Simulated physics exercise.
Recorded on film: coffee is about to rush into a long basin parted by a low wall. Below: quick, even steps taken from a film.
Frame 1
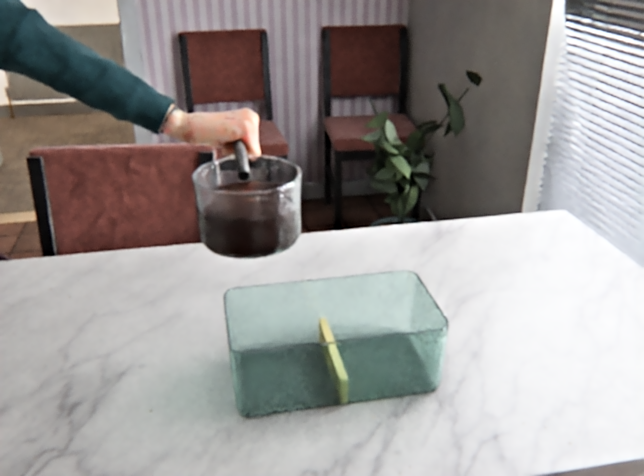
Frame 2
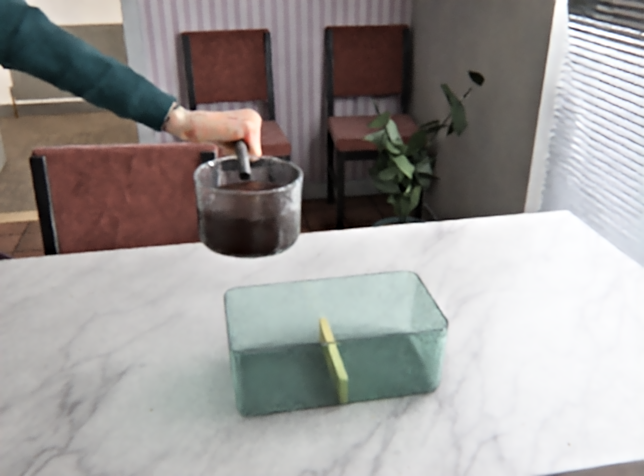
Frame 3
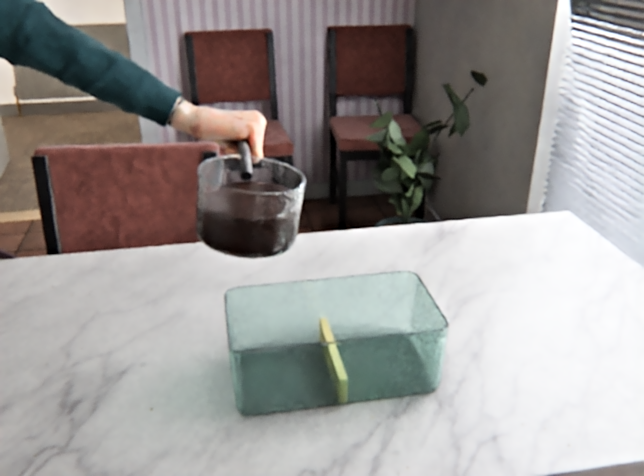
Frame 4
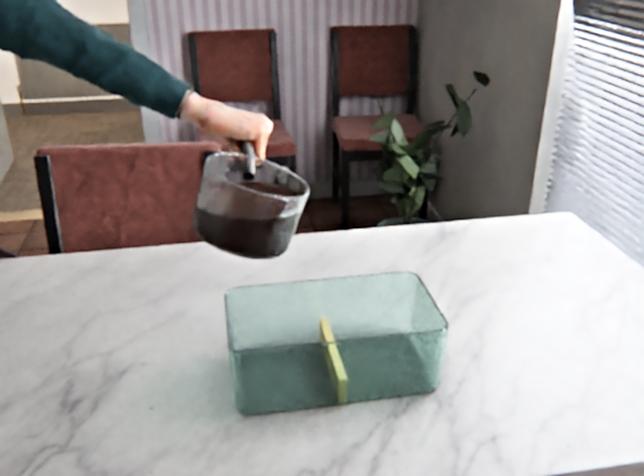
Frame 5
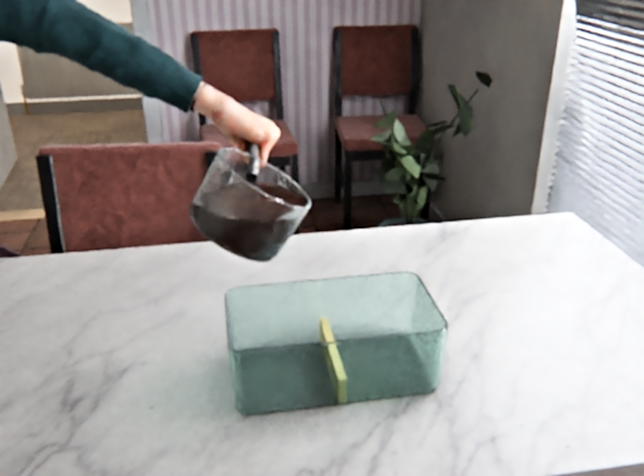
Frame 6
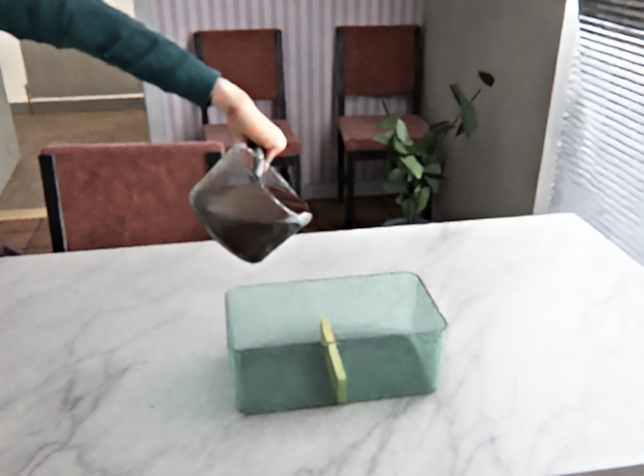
In this clip, a hand in a teal sleeve holds a clear pot of dark liquid above a greenish transparent basin with a low yellow divider on a marble-patterned table, then steadily tilts the pot to the right.
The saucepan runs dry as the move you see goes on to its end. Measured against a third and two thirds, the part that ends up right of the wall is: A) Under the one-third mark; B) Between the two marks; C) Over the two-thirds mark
Between the two marks (B).
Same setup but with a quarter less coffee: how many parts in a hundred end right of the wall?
I'd say roughly 25 percent.
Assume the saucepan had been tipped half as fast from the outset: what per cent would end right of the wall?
I'd say roughly 65 in every hundred ends up there.
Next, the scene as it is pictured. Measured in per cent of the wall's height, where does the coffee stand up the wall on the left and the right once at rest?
The left side ends up close to 40, the right side close to 30.
A moment on, the saucepan is tipped right over and 22 per cent is still to pour, 5 is left of the wall and 21 right of it.
Next, the saucepan is tipped right over and 2 per cent is still to pour, 49 is left of the wall and 41 right of it.
Then the saucepan is tipped right over and 0 per cent is still to pour, 53 is left of the wall and 39 right of it.
Later the saucepan is tipped right over and 0 per cent is still to pour, 55 is left of the wall and 40 right of it.
Finally, 55 per cent lies left of the wall, 41 right of it and 4 outside.
